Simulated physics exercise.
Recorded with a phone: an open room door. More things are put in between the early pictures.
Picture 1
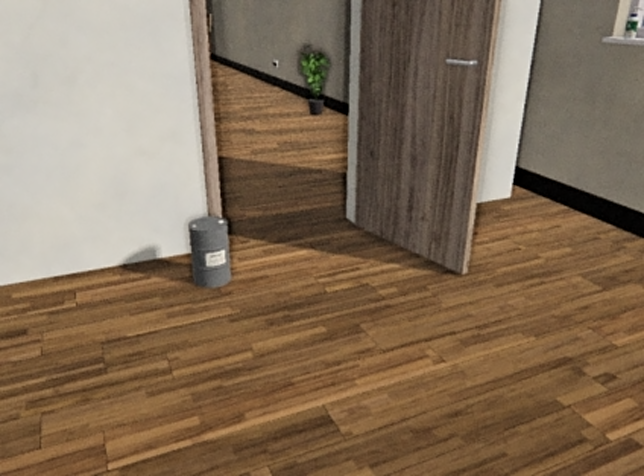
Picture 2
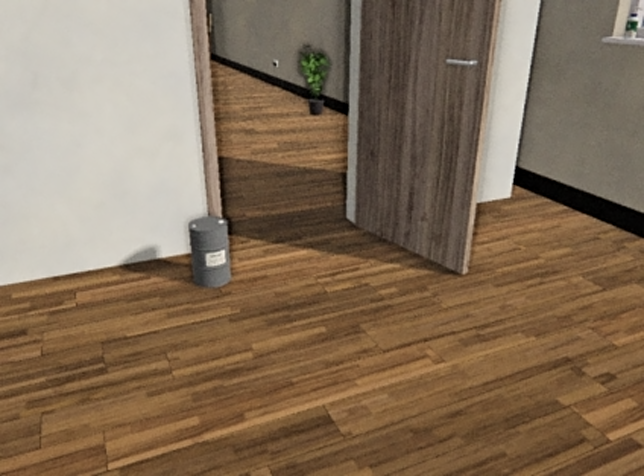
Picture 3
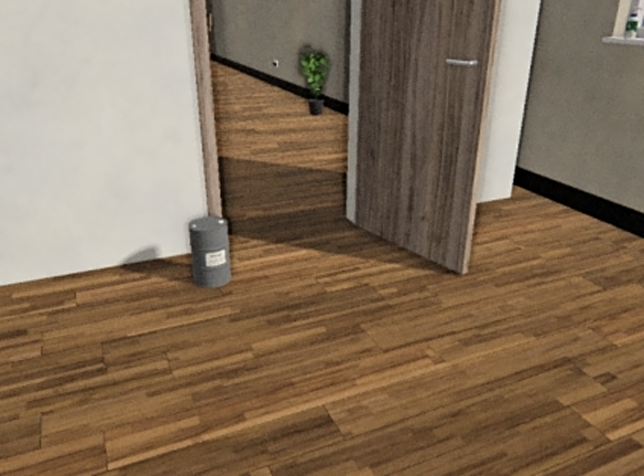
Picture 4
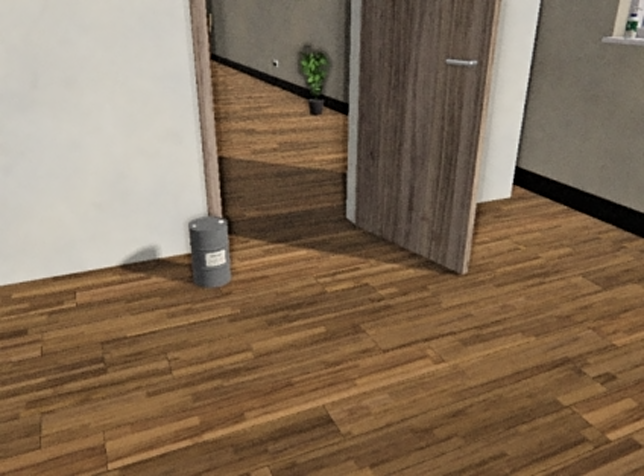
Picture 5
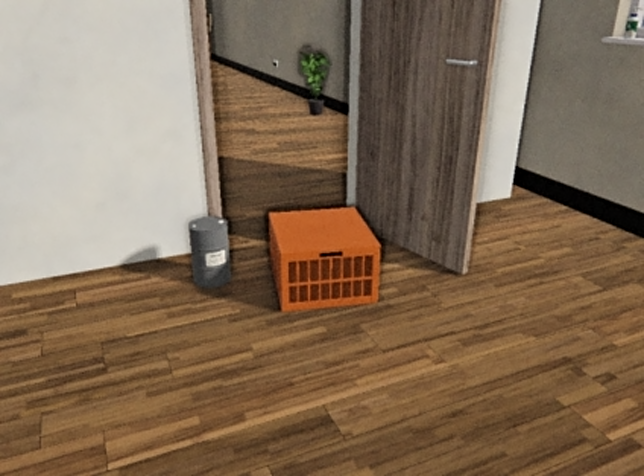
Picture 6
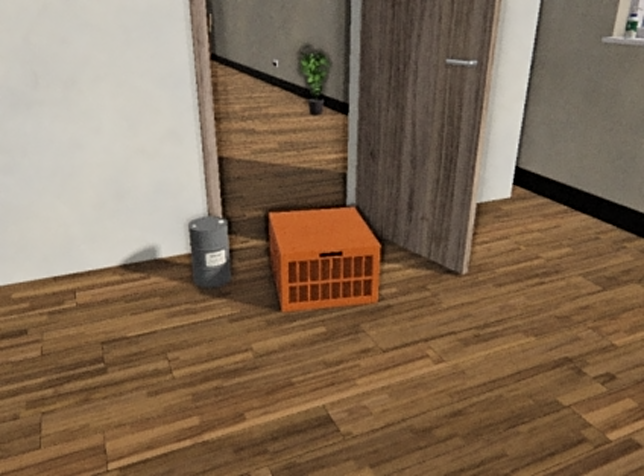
A wooden door stood wide open and still, with a small grey canister on the floor near the doorway's left side, and then an orange chest appeared on the floor between them.
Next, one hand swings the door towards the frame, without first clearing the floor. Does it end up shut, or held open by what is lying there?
Seems the door hangs open at the end.
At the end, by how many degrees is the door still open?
Around 70 degrees.
Then, 0.60 s after the last picture, door at 97°.
Then, 1.00 s after the last picture, door at 85°.
Then, 1.40 s after the last picture, door at 70°.
At rest, door at 68°; both in place. Seen from the same camera at the end, orange chest near (319, 256).
